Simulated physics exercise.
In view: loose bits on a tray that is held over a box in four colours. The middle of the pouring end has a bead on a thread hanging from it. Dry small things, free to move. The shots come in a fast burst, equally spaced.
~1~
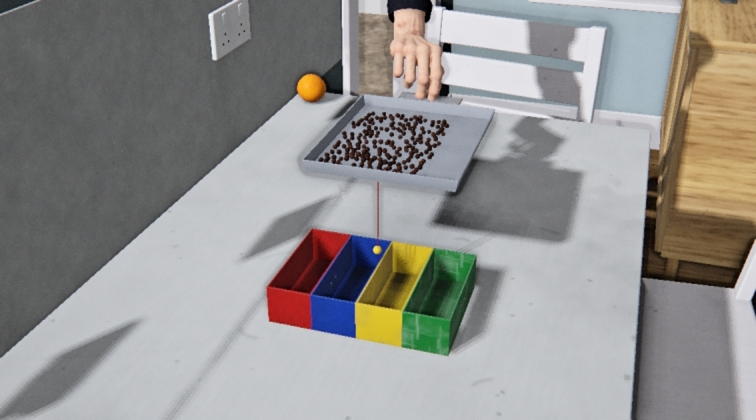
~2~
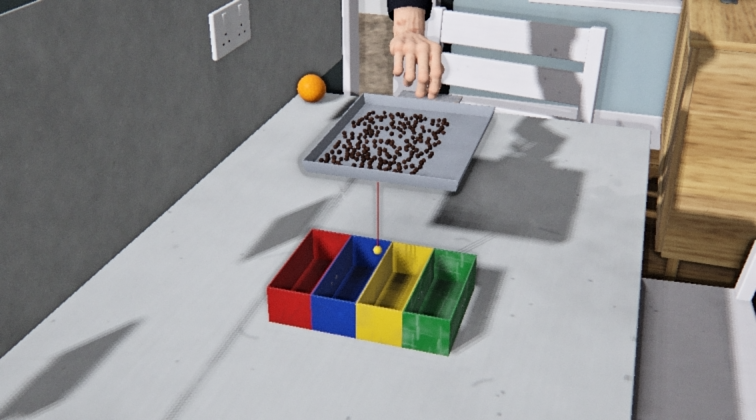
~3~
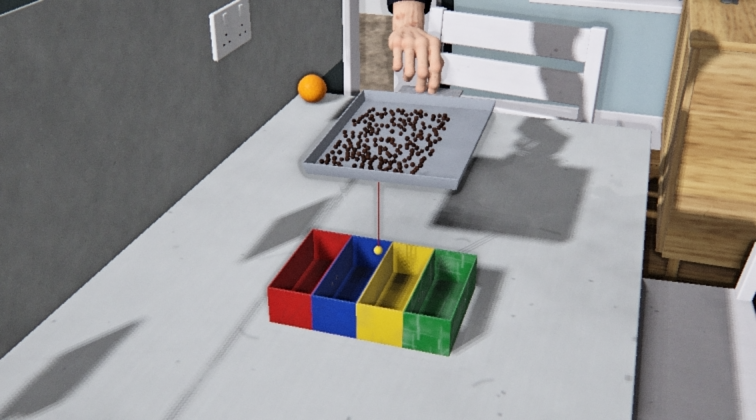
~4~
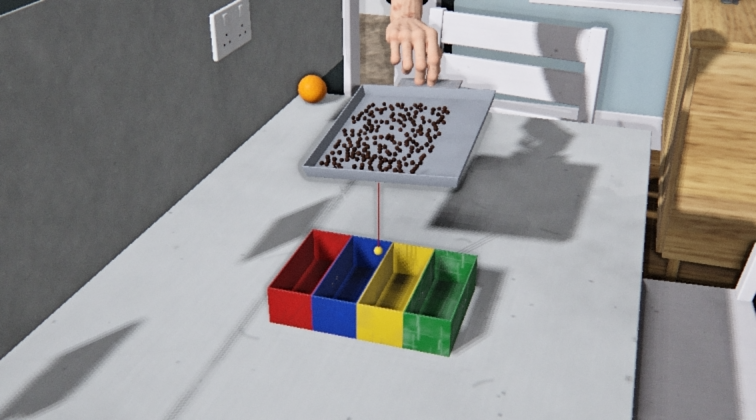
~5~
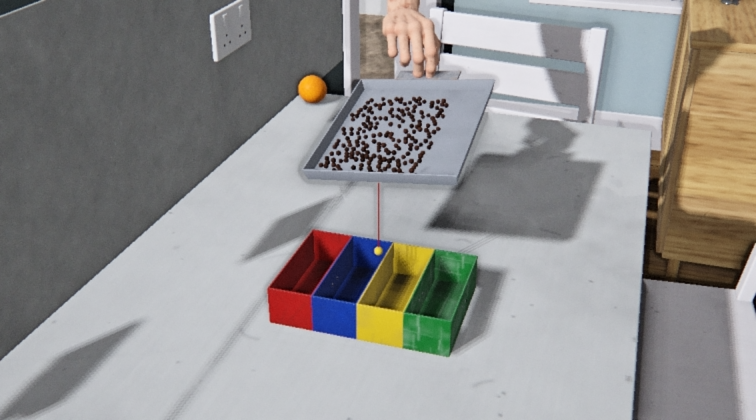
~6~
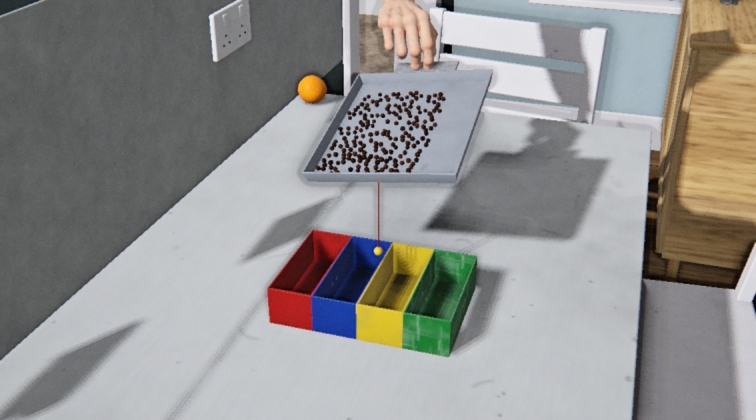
On a pale table, a hand behind a gray tray of small dark bits slowly raised its far end above a box with red, blue, yellow and green cells, and a few bits shifted slightly.
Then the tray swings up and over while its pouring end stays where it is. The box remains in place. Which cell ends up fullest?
The red cell.
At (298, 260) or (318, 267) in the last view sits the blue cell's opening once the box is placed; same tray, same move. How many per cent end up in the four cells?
You'd get about 100 per cent first and about 100 per cent second.
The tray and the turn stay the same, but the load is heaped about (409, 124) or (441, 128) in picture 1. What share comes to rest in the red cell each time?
You'd get about 90 per cent first and about 80 per cent second.
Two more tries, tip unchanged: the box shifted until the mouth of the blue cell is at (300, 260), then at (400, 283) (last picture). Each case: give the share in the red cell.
Some 0 percent in the first case, 0 percent in the second.
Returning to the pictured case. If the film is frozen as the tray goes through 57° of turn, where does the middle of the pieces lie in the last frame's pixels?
(334, 166).
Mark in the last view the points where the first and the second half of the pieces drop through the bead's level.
The leading part at (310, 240), the rest of it at (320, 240).
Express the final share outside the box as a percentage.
Roughly 10 in a hundred.
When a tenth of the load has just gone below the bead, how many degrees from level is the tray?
At some 75 degrees.
Soon, tray tipped steeply; nearly all on the tray; a stray few in the red cell; a stray few falling or outside the box.
A while on, tray tipped right over; a small part on the tray; most in the red cell; a small part falling or outside the box.
Towards the end, tray tipped past a quarter turn; nearly all in the red cell; a small part falling or outside the box.
Finally, tray tipped past a quarter turn; nearly all in the red cell; none in the green cell; none in the yellow cell; none in the blue cell; a small part outside the box.
